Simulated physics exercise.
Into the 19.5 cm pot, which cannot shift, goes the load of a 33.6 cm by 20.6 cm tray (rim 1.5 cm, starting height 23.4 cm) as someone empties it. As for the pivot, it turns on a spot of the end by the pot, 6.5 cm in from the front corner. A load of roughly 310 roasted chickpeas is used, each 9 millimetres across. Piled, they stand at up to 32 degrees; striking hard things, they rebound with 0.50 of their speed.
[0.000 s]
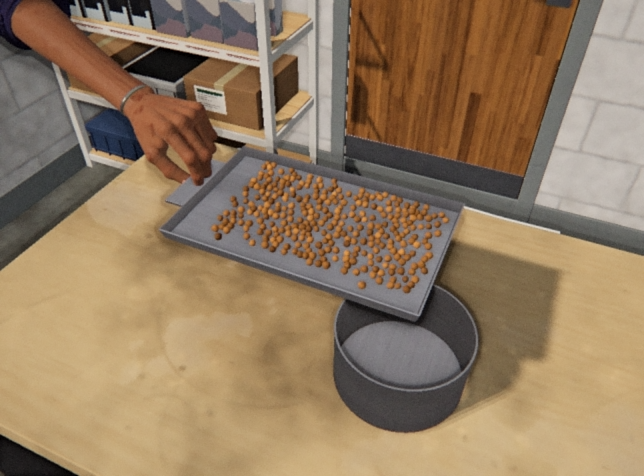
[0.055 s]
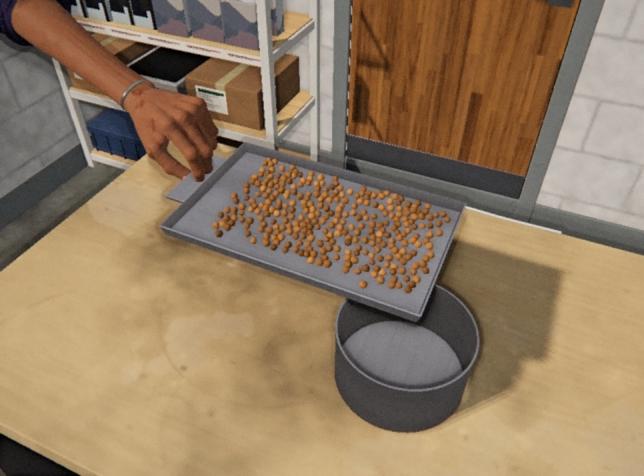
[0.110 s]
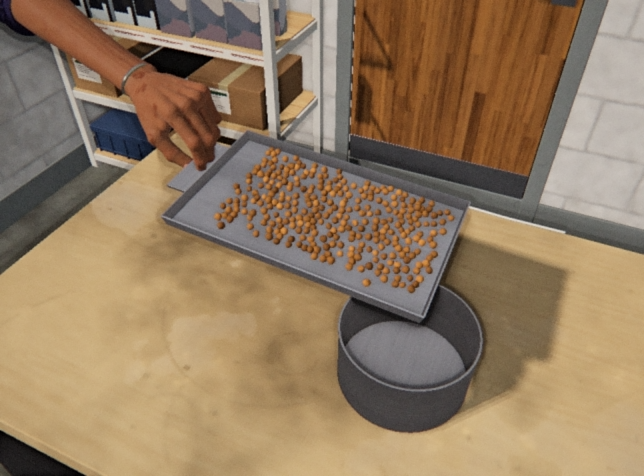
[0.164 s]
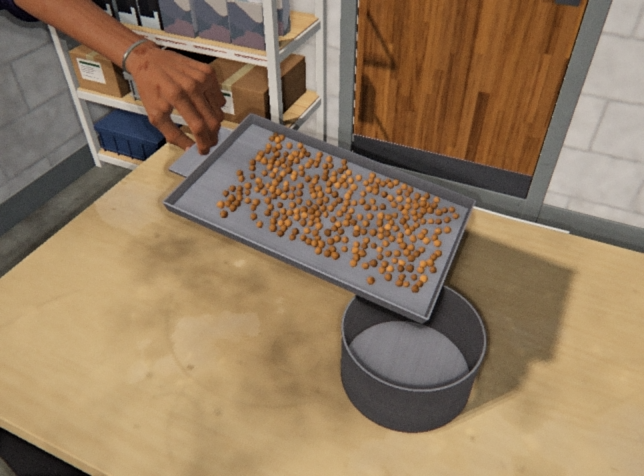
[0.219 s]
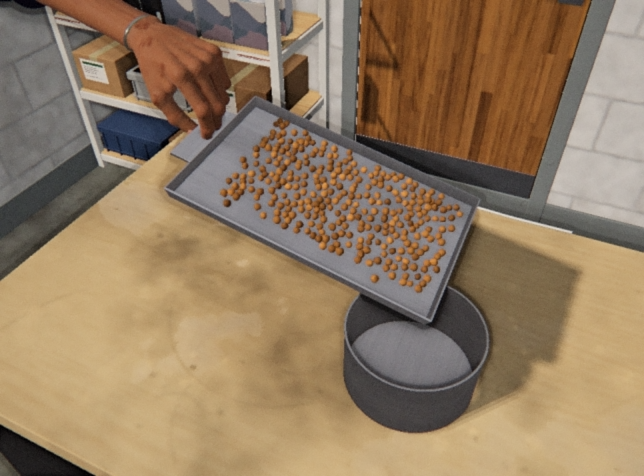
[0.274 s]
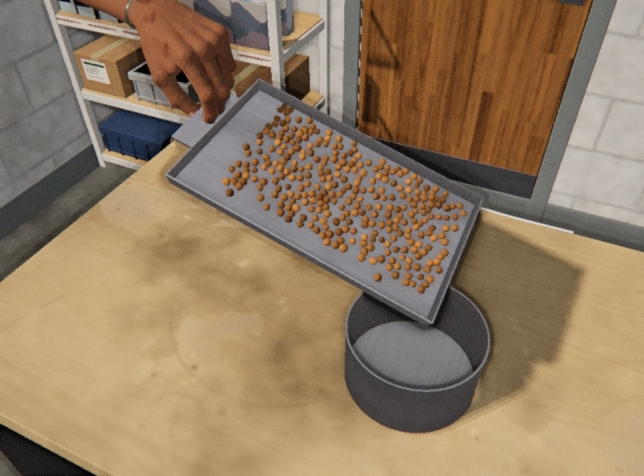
A hand at the upper left lifted the far end of a gray tray scattered with roasted chickpeas, tilting it gradually down toward a dark round pot on the wooden table.
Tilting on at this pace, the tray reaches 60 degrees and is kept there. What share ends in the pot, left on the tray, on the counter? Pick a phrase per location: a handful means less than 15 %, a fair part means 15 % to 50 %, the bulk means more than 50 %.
Pot: A handful, tray: The bulk, counter: A fair part.
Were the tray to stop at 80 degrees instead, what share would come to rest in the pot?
In that case some 25 per cent.
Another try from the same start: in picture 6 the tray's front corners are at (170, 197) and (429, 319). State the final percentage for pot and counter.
Final per cent - pot 0, counter 10.
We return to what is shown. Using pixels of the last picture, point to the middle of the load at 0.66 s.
(423, 242) or thereabouts.
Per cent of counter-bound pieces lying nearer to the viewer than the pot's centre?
About 90 percent of the spill.
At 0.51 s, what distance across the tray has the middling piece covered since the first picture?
I'd say close to 5 centimetres.
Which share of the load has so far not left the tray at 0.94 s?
Roughly 65 per cent.
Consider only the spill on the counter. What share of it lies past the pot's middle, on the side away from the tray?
Share: Close to 100 %.
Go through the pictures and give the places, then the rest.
Tray tilt 0 degrees, front corners at (163, 228) and (417, 312); middle of the pieces at (335, 222); pot at (405, 328), in the first picture.
Tray tilt 1 degrees, front corners at (164, 225) and (418, 313); middle of the pieces at (336, 221), in the second picture.
Tray tilt 4 degrees, front corners at (165, 215) and (422, 314), lowest corner right front; middle of the pieces at (340, 216), in the third picture.
Tray tilt 9 degrees, front corners at (167, 201) and (426, 315), lowest corner right front; middle of the pieces at (344, 209), in the fourth picture.
Tray tilt 14 degrees, front corners at (169, 187) and (429, 317), lowest corner right front; middle of the pieces at (349, 202), in the fifth picture.
Tray tilt 19 degrees, front corners at (170, 174) and (430, 319), lowest corner right front; middle of the pieces at (353, 196); pot at (417, 329). Its pace works out near 90 degrees a second, in the sixth picture.
Then, at 0.51 s, tilt 40 degrees; the tray holds 100 %, the pot 0 %.
After 0.66 s, tilt 53 degrees; the tray holds 100 %, the pot 0 %.
After 0.94 s, tilt 60 degrees; the tray holds 65 %, the pot 0 %.
In the end, at 2.0 s, pot 5 %, tray 60 %, counter 35 %.
